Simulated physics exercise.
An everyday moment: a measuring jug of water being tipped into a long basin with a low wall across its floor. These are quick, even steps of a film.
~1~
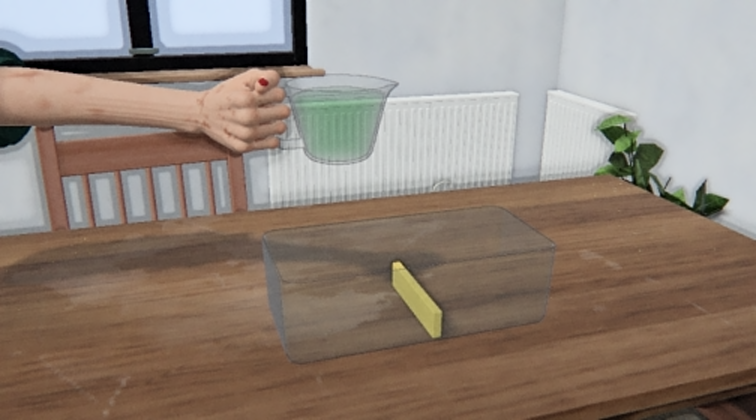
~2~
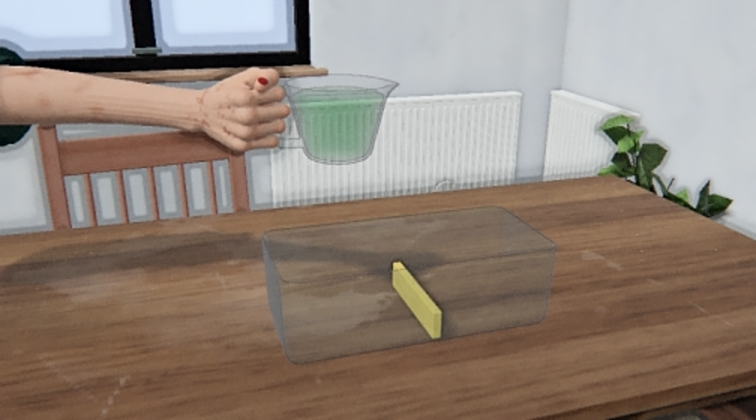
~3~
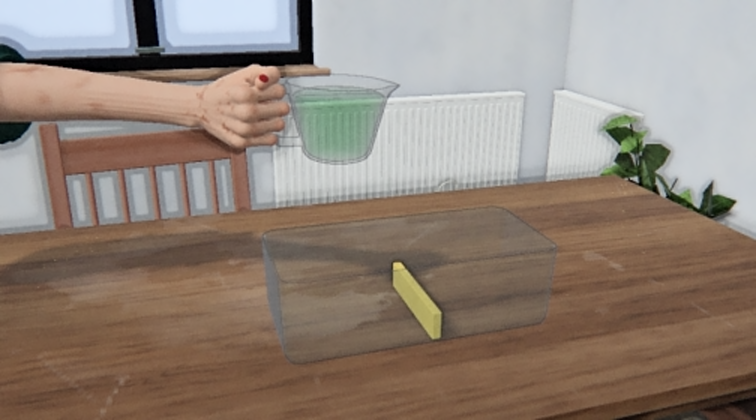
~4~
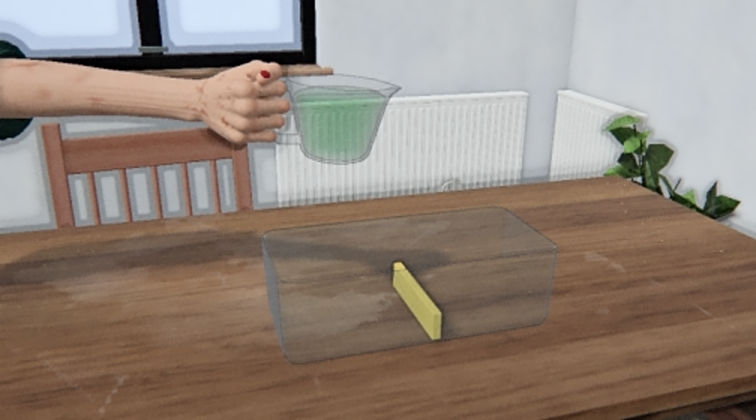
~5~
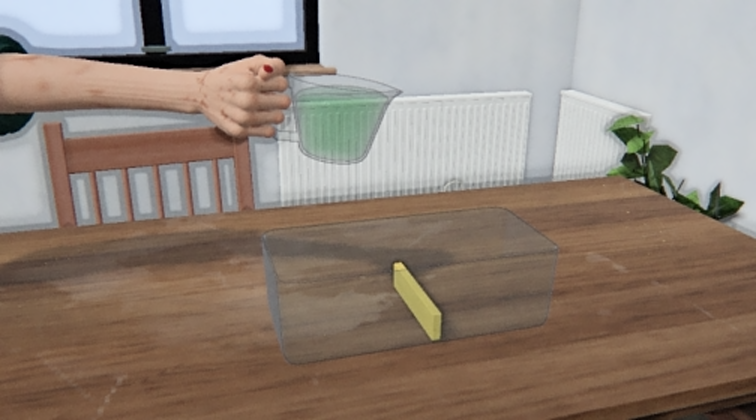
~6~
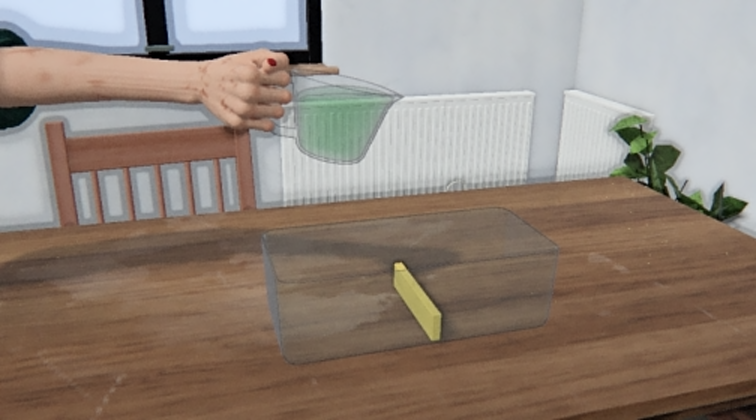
In the video, a hand holds a clear jug of green liquid above a transparent basin with a low yellow wall across its floor, keeping it nearly level at first, then gradually tilting it slightly to the right.
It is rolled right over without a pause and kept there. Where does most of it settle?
The right part.
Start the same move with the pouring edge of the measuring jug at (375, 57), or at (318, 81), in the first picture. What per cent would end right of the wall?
Roughly 60 per cent, and 10 per cent.
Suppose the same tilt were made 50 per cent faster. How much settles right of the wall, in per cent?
Some 70 per cent.
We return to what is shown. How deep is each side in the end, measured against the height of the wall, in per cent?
Near 10 on the left, 40 on the right.
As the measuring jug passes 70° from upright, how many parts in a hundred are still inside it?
About 55 per cent.
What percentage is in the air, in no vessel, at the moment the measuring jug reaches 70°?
Close to 30 per cent.
A moment on, the tilt is 70° and 53 per cent is still to pour, 0 is left of the wall and 16 right of it.
Next, the tilt is 106° and 3 per cent is still to pour, 11 is left of the wall and 77 right of it.
Then the tilt is 113° and 0 per cent is still to pour, 20 is left of the wall and 79 right of it.
Later the tilt is 113° and 0 per cent is still to pour, 20 is left of the wall and 79 right of it.
In the end 20 per cent lies left of the wall, 79 right of it and 1 outside.
